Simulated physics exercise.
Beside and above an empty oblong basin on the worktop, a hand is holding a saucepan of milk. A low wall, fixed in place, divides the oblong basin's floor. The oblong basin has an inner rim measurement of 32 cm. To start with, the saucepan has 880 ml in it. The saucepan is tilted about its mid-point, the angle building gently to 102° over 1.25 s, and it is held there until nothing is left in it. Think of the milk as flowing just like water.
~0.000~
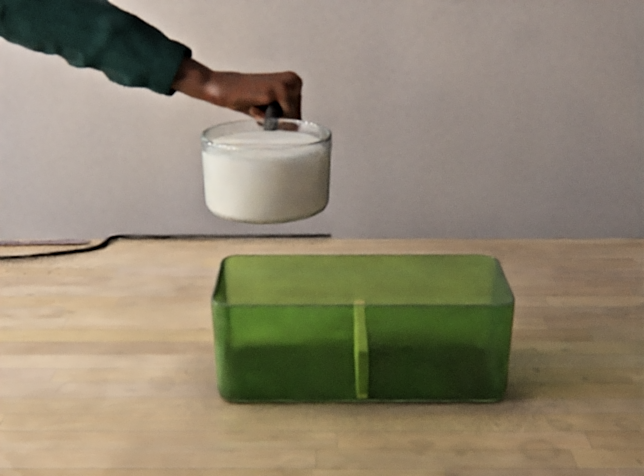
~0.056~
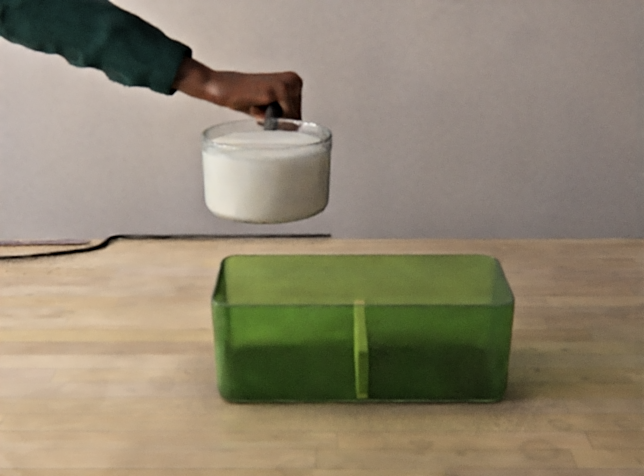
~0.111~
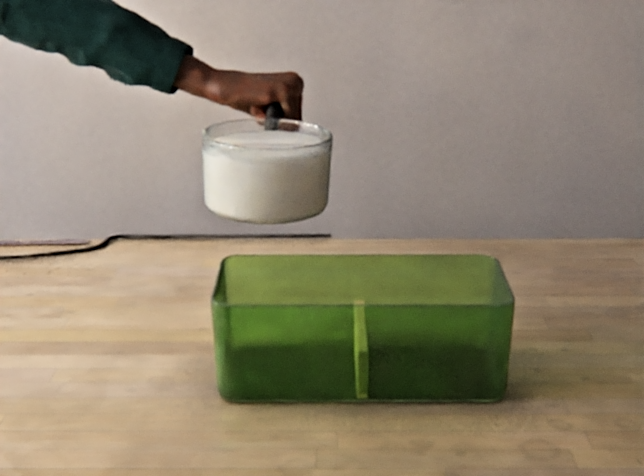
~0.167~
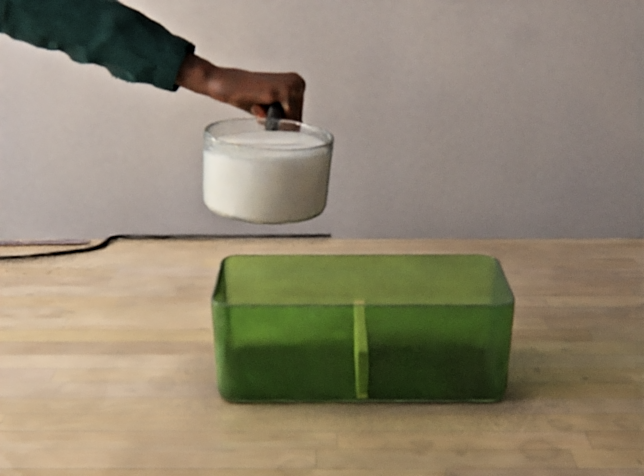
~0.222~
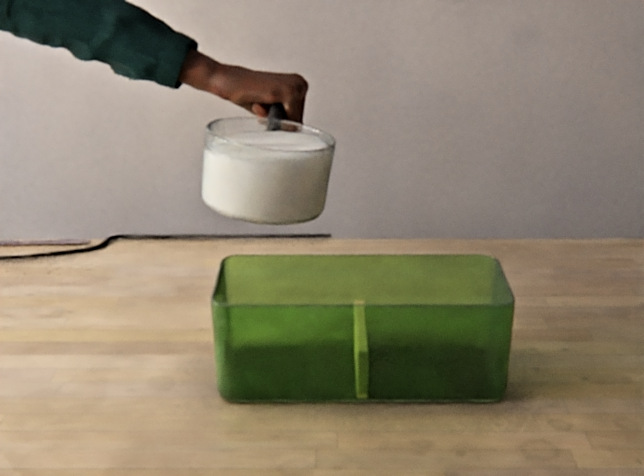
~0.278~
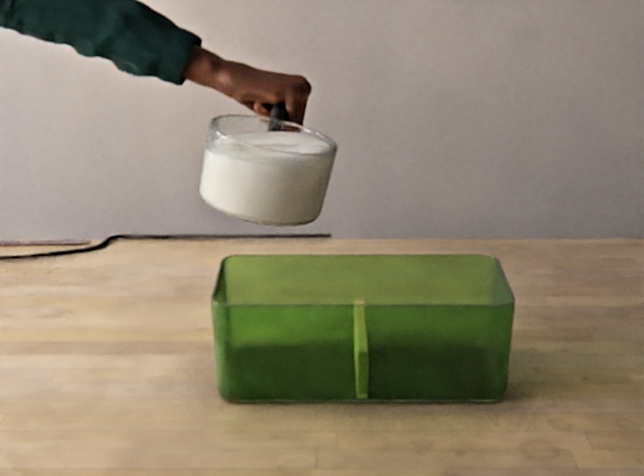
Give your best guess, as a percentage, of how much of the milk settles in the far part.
I would say 79 per cent of it settles there.
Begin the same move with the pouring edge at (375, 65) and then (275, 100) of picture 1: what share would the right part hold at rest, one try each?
I'd expect close to 95 per cent and then close to 40 per cent.
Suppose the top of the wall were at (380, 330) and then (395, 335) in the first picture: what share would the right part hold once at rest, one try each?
First try about 65 %, second try about 50 %.
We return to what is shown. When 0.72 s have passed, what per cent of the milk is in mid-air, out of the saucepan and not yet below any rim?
About 26 per cent.
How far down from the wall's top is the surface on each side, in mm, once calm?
The left side gives some 48 mm, the right side some 24 mm.
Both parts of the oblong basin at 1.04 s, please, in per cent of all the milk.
Near 4 on the left, 72 on the right.
By 0.72 s the tilt is 63° and 62 per cent is still to pour, 1 is left of the wall and 12 right of it.
By 1.04 s the tilt is 95° and 14 per cent is still to pour, 4 is left of the wall and 72 right of it.
By 1.38 s the tilt is 102° and 1 per cent is still to pour, 18 is left of the wall and 79 right of it.
By 1.75 s the tilt is 102° and 0 per cent is still to pour, 21 is left of the wall and 79 right of it.
At rest 21 per cent lies left of the wall, 79 right of it and 1 outside.
